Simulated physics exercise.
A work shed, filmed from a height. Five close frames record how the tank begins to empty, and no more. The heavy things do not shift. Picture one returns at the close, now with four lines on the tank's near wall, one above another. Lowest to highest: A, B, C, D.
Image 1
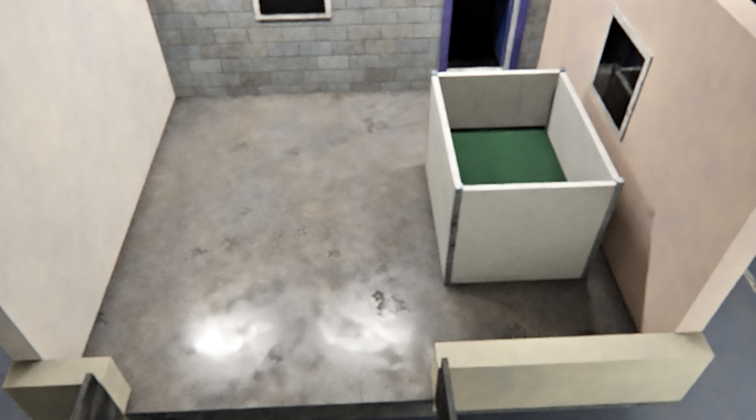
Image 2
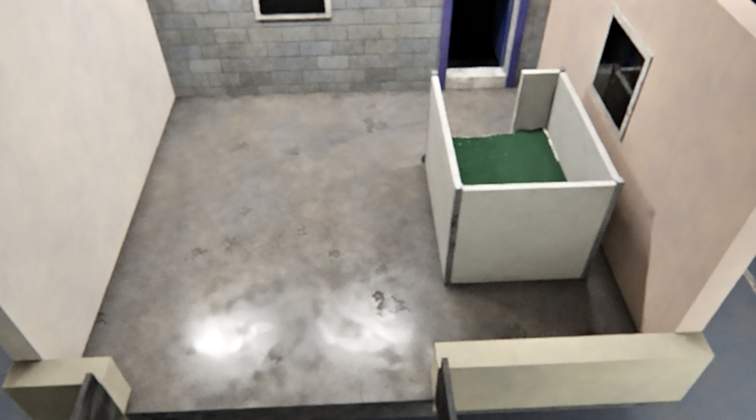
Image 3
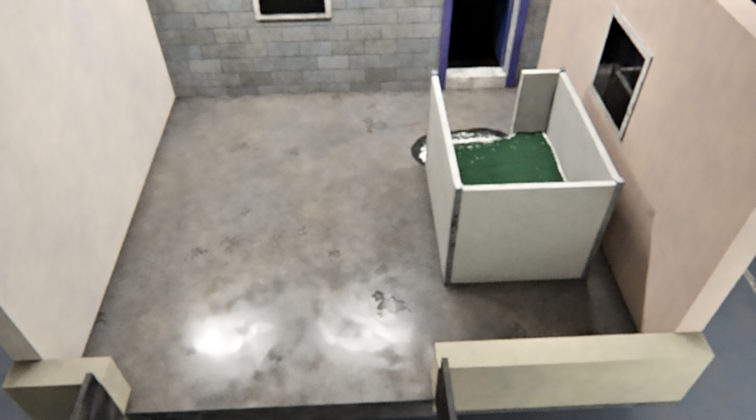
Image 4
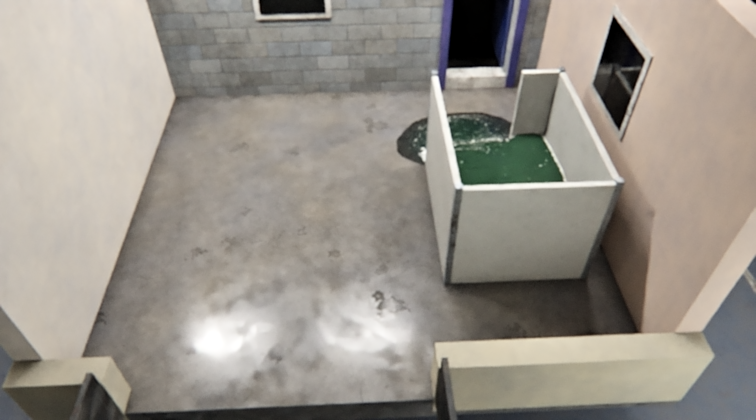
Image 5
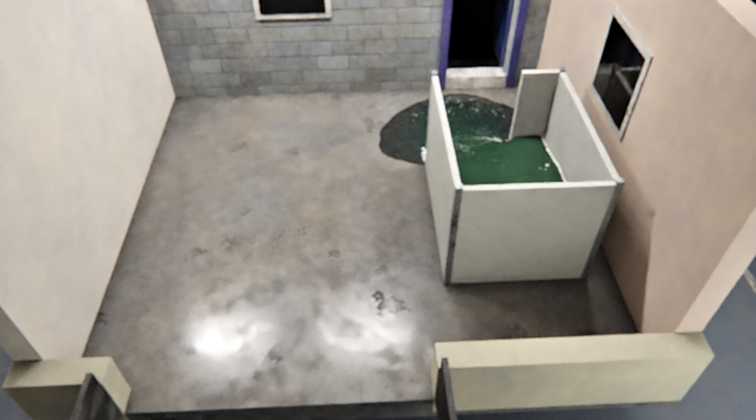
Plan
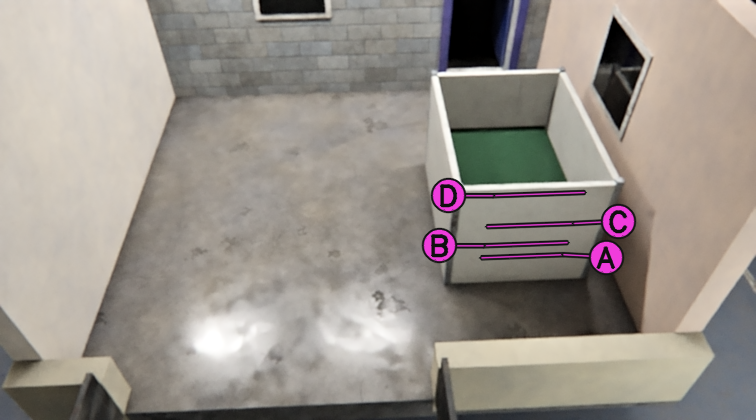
Green water flowing out through an opened gap in the back of a pale-walled tank, spreading across a grey shed floor.
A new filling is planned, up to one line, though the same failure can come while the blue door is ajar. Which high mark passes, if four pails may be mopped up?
A.
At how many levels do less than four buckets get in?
One of the four.
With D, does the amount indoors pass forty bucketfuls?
Yes, clearly.
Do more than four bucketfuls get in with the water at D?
Yes, it does.
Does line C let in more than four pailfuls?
Yes, it does.
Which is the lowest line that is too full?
That is line B.
In magenta, A at (522, 256); B at (525, 244); C at (530, 225); D at (538, 194); from the bottom up A, B, C, D.
With A, a bucket or two gets in.
With B, about 9 bucketfuls get in.
With C, dozens of bucketfuls pour in.
With D, dozens of bucketfuls pour in.
